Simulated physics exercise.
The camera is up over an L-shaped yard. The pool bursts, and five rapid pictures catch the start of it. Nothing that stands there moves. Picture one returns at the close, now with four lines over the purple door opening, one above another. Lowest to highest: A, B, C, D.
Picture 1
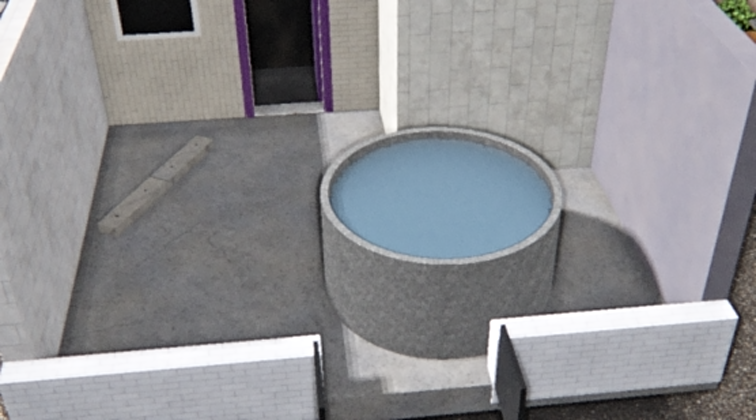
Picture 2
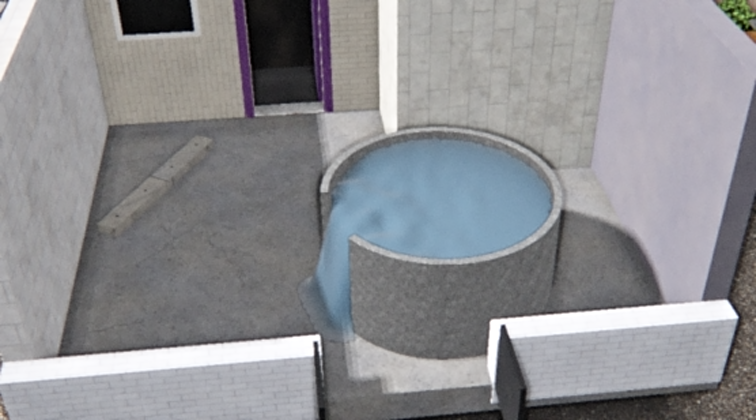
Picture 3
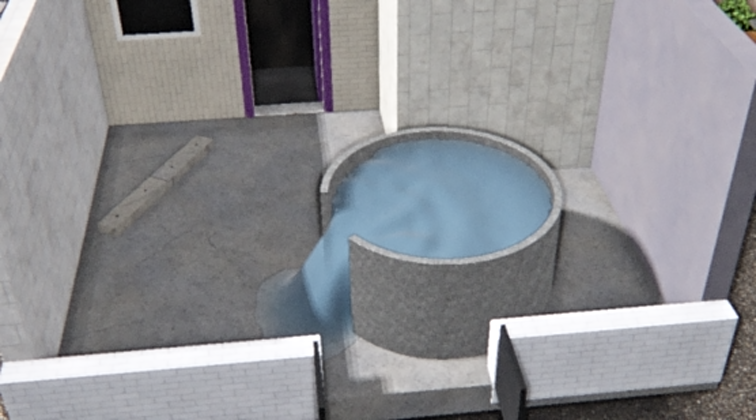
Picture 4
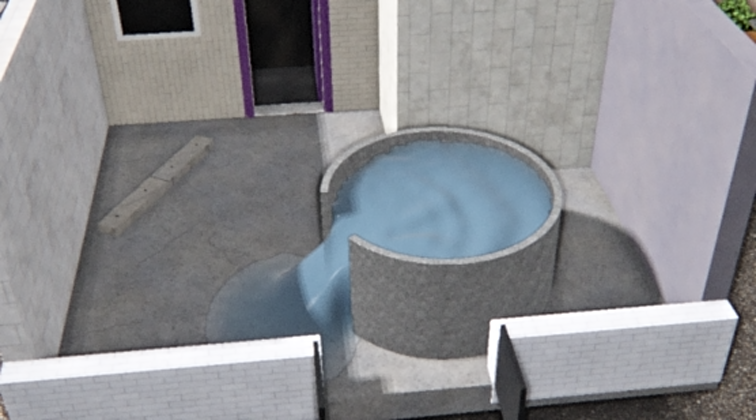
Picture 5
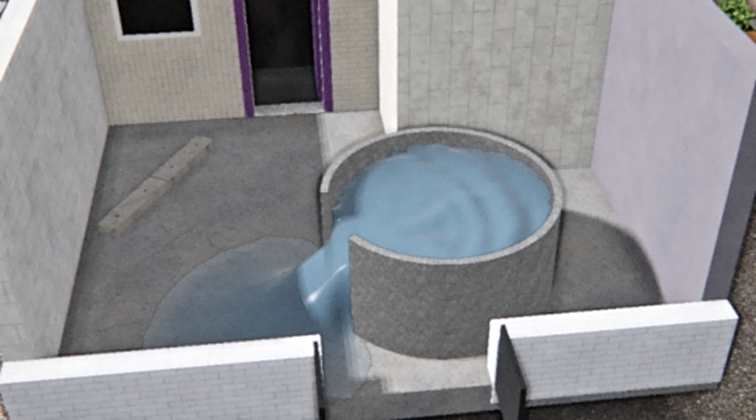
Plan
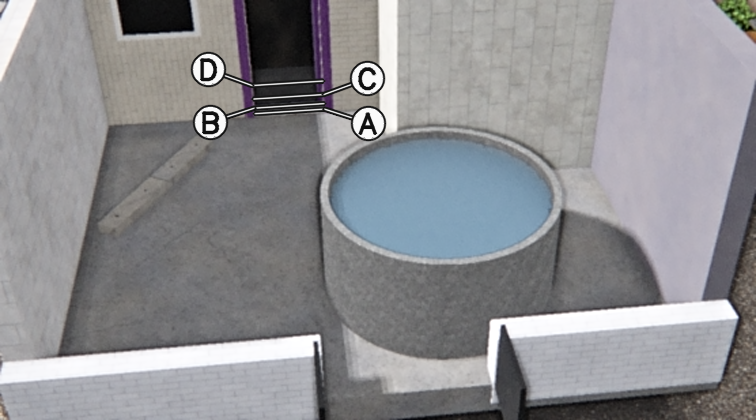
The clip shows a round stone pool of still water in a walled yard with a purple-framed doorway; then a gap appears in its left side, and water pours out, spreading leftward across the grey ground.
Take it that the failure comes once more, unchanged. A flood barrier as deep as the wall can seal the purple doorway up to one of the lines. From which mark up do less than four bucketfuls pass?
Use line C.
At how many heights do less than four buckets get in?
Two of the four.
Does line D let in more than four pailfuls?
No, not at all.
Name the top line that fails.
The answer is B.
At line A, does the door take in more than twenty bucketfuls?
Yes, clearly.
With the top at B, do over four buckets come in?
Yes, it does.
On the marked copy, A at (289, 111); B at (289, 105); C at (288, 96); D at (287, 83); from the bottom up A, B, C, D.
For line A, dozens of bucketfuls pour in.
For line B, some 20 bucketfuls get in.
For line C, a bucket or two gets in.
For line D, nothing gets over.
